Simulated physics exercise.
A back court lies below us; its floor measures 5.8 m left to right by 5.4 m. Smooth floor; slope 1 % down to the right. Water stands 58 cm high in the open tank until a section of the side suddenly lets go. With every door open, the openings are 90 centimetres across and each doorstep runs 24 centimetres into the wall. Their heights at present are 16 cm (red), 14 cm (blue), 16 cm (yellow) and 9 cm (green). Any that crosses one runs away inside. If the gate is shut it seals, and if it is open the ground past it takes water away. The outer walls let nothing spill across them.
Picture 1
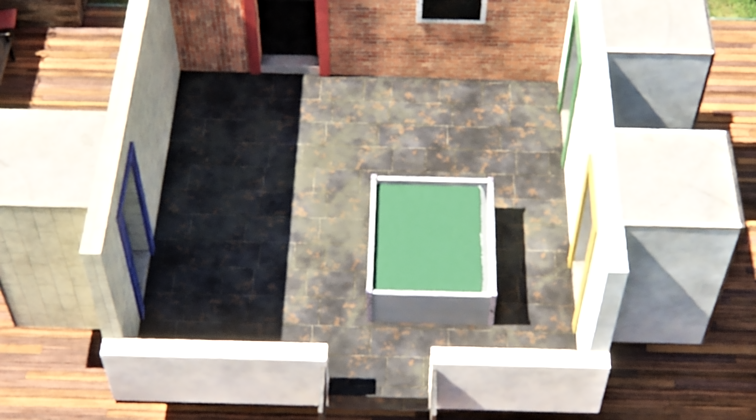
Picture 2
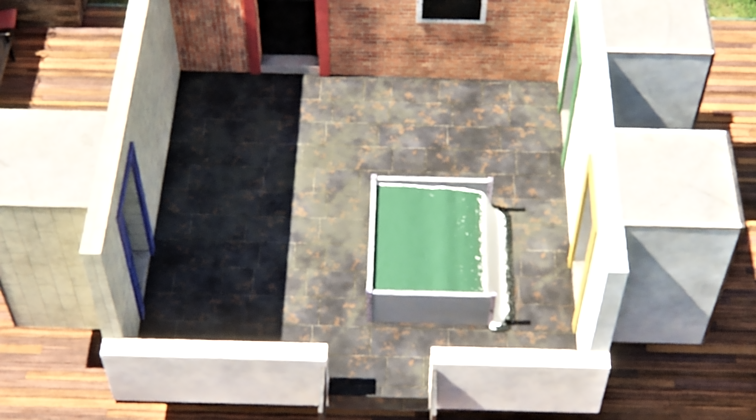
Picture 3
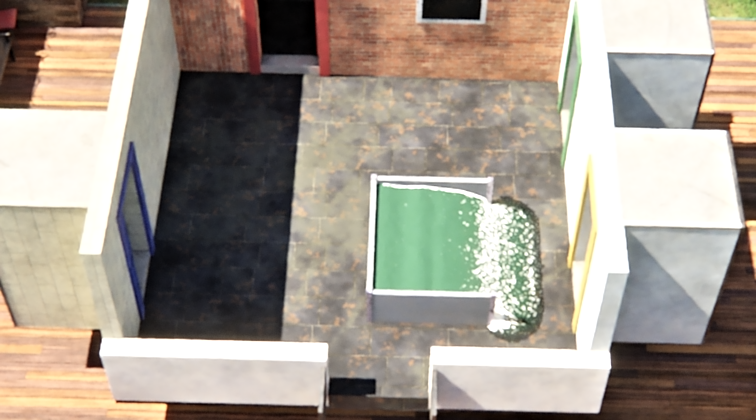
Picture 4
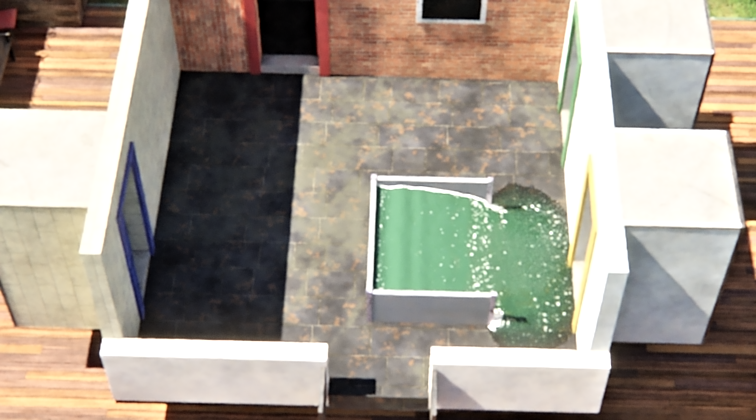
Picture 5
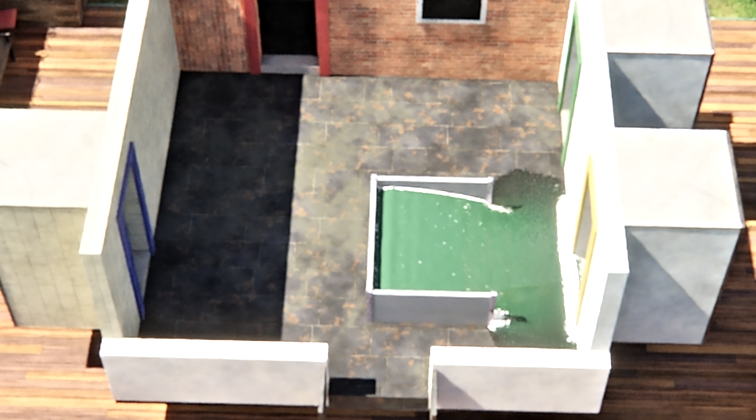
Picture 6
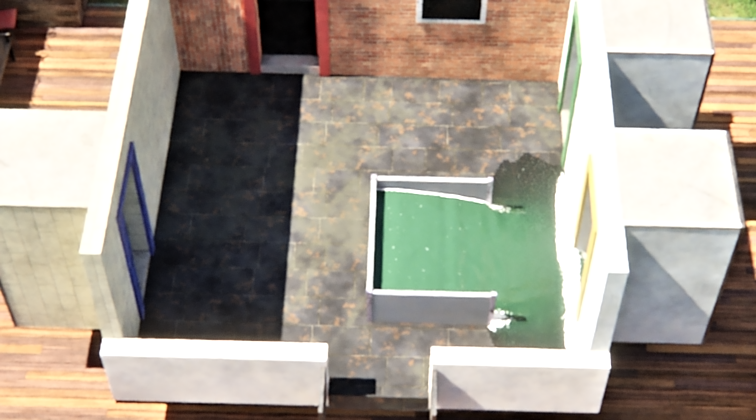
To begin with, green water sits still in an open-topped tank on the paved floor of a walled courtyard. Then the tank's right side opens and water pours out in a white, foamy burst. It spreads rightward to the wall by the yellow-framed doorway, while the tank's level drops slightly.
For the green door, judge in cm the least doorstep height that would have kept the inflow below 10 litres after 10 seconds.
A doorstep of about 8 cm.
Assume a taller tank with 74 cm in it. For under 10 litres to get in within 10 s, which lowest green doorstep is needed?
I'd say close to 10.0 cm.
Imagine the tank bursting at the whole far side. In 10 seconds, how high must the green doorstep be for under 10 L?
Some 18 centimetres.
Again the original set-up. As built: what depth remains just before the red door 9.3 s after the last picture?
About 7.0 centimetres.
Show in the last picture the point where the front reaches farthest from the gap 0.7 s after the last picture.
Front tip: Approx. (559, 98) px.
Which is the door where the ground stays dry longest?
Coming last is the blue one.
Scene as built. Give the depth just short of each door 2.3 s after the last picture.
Red door 0 cm, blue door 0 cm, yellow door 17 cm, green door 8 cm.
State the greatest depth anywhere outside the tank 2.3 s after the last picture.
Up to some 25 cm.
Then, 0.7 s after the last picture water covers 15 % of the floor, deepest (41 cm) near (579, 386); 9 cm at the green door, 0 litres in over its 9 cm doorstep.
Then, 2.3 s after the last picture water covers 40 % of the floor, deepest (25 cm) near (579, 386); 8 cm at the green door, 1 litre in over its 9 cm doorstep.
Then, 9.3 s after the last picture water covers 95 % of the floor, deepest (8 cm) near (322, 82); 7 cm at the green door, 5 litres in over its 9 cm doorstep.
At the green door as built, the water peaked near 10 cm, 0.9 s after the last picture.
With a doorstep of 6.5 cm, 21 litres would have come in within the 10 s; with 9 cm, 5 litres. So under 10 litres takes about 8 cm.
